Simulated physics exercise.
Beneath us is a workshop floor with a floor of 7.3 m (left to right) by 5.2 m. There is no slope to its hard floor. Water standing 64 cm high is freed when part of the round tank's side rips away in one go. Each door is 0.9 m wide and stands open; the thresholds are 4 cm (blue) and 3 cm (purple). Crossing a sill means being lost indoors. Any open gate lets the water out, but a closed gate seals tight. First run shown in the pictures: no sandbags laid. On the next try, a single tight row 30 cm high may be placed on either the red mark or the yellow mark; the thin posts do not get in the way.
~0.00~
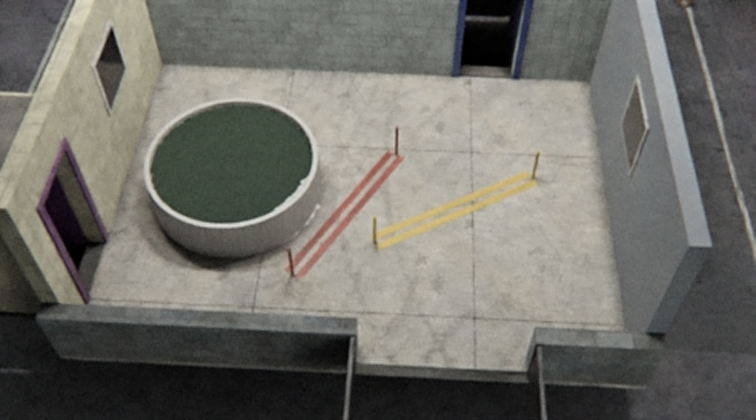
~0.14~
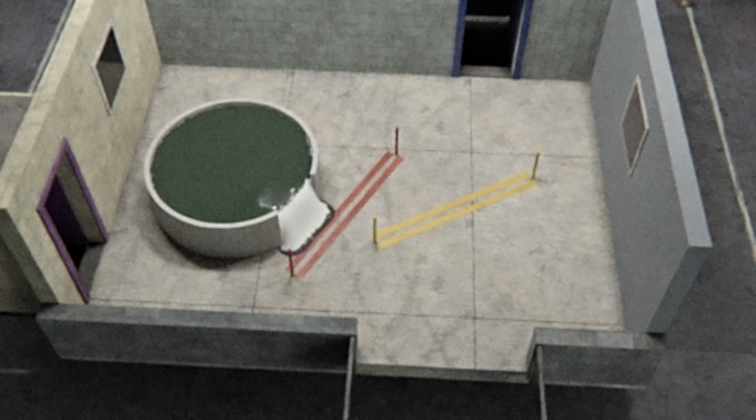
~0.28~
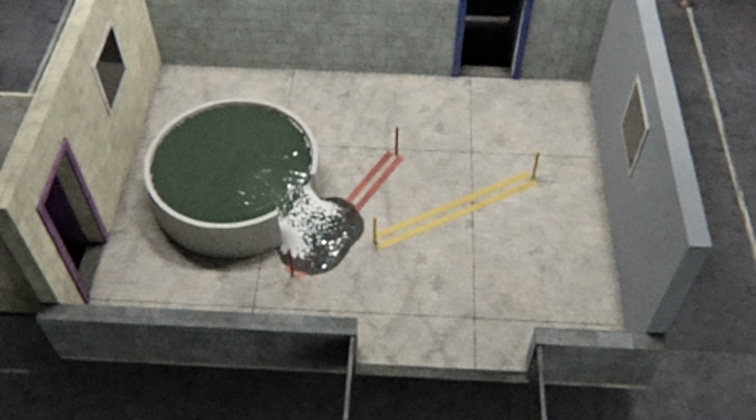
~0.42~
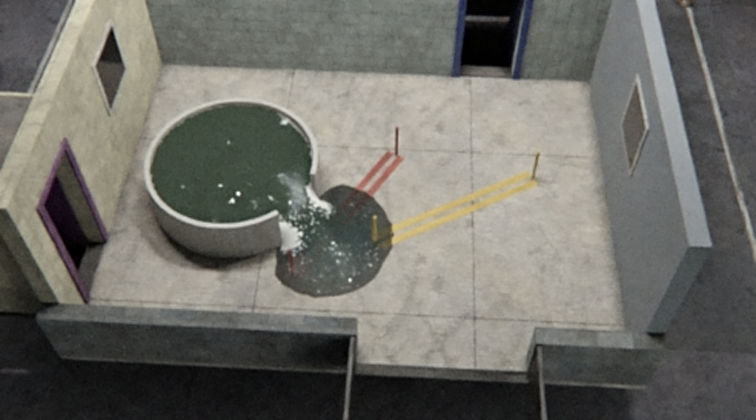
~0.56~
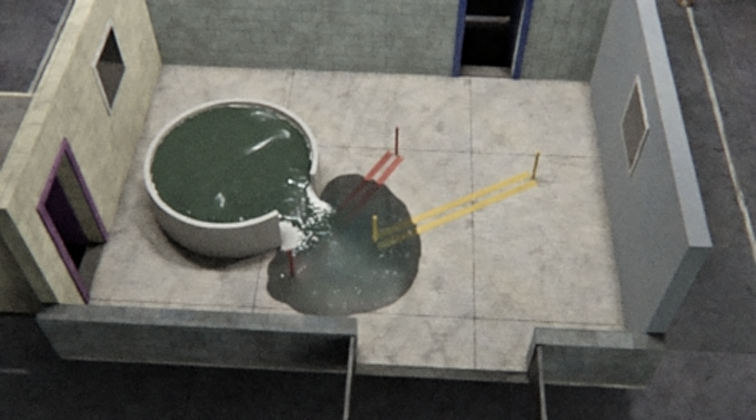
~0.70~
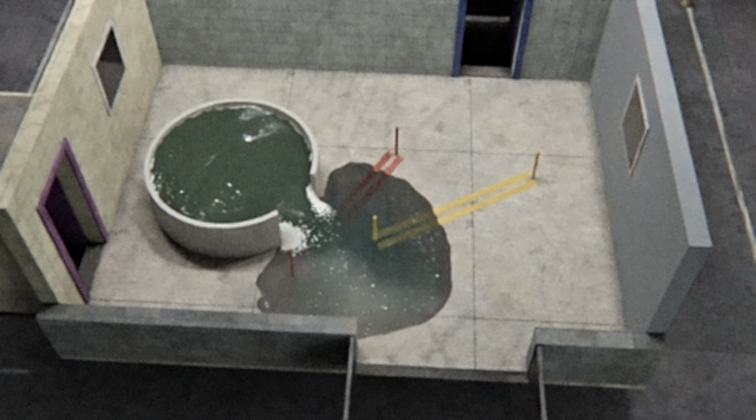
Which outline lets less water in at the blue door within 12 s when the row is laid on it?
The red outline.
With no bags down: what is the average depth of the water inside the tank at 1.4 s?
Depth works out to some 49 centimetres, on average.
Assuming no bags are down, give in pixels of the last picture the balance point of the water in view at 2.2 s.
Centre estimate: Near (298, 215).
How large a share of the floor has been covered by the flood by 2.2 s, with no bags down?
About 40 percent of the floor.
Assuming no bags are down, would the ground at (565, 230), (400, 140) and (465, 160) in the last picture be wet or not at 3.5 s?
Soaked, bone dry, soaked.
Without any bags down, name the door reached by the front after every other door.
Blue.
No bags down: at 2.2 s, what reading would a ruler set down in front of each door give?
In centimetres, blue: 0; purple: 0.
After 1.4 s water covers 30 % of the floor and is deepest (36 cm) near (310, 223) in the run without bags; in at the blue door, 0 L with no bags, 0 L with the row on red, 0 L on yellow.
After 2.2 s water covers 40 % of the floor and is deepest (30 cm) near (624, 359) in the run without bags; in at the blue door, 0 L with no bags, 0 L with the row on red, 0 L on yellow.
After 3.5 s water covers 50 % of the floor and is deepest (24 cm) near (310, 223) in the run without bags; in at the blue door, 0 L with no bags, 0 L with the row on red, 11 L on yellow.
After 7.0 s water covers 70 % of the floor and is deepest (14 cm) near (310, 223) in the run without bags; in at the blue door, 9 L with no bags, 0 L with the row on red, 46 L on yellow.
After 12.0 s water covers 95 % of the floor and is deepest (8 cm) near (173, 66) in the run without bags; in at the blue door, 41 L with no bags, 1 L with the row on red, 86 L on yellow.
